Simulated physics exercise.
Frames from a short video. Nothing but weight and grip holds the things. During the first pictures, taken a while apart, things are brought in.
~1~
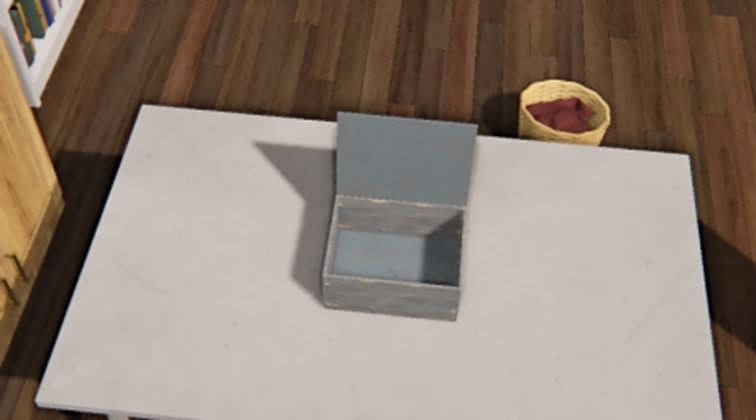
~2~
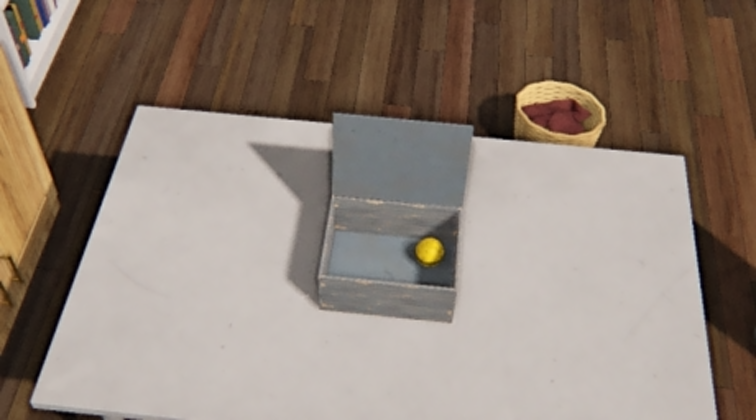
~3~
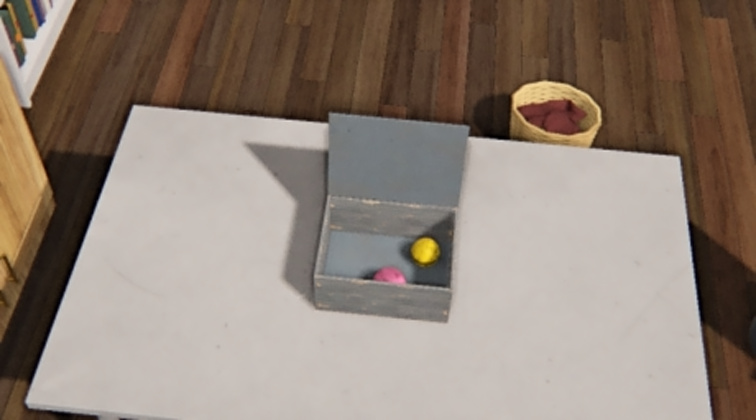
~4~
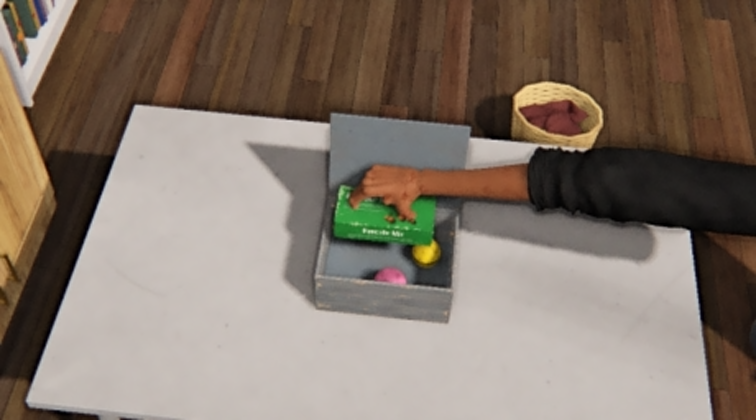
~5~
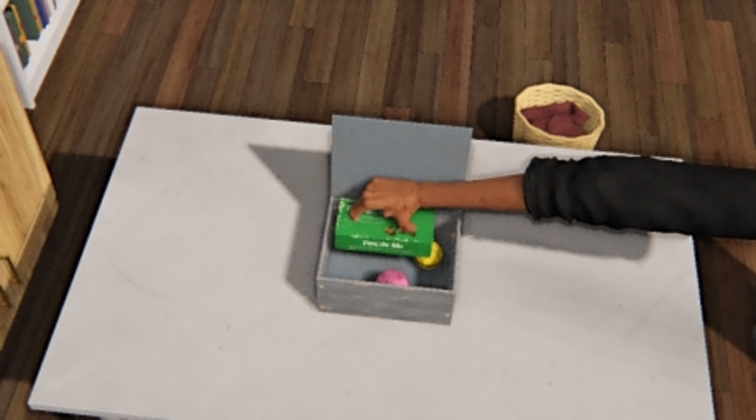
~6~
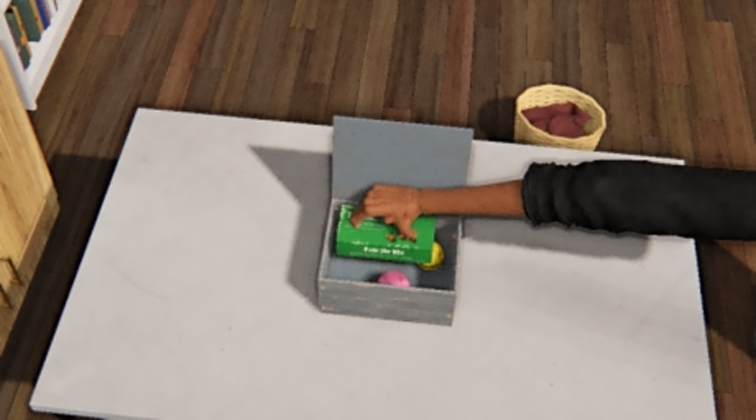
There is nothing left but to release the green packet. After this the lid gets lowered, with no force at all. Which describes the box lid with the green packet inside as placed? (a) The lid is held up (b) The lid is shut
The answer is b.
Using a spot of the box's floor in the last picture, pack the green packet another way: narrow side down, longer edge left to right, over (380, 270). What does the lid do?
Once it's packed that way, the lid settles all the way.
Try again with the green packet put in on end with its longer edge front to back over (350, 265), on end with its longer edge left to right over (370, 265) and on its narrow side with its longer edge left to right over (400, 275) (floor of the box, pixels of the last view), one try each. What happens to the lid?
So, first it won't go down, then it won't go down, and finally it goes down fine.
Then, 1.40 s after the last picture, lid 76° above the rim; green packet tipped 20° from how it was near (389, 244).
Then, 1.80 s after the last picture, lid 33° above the rim; green packet tipped 20° from how it was near (389, 244).
At rest, lid shut; moved from the start, green packet; the other 2 in place. Seen from the same camera at the end, green packet near (388, 244).
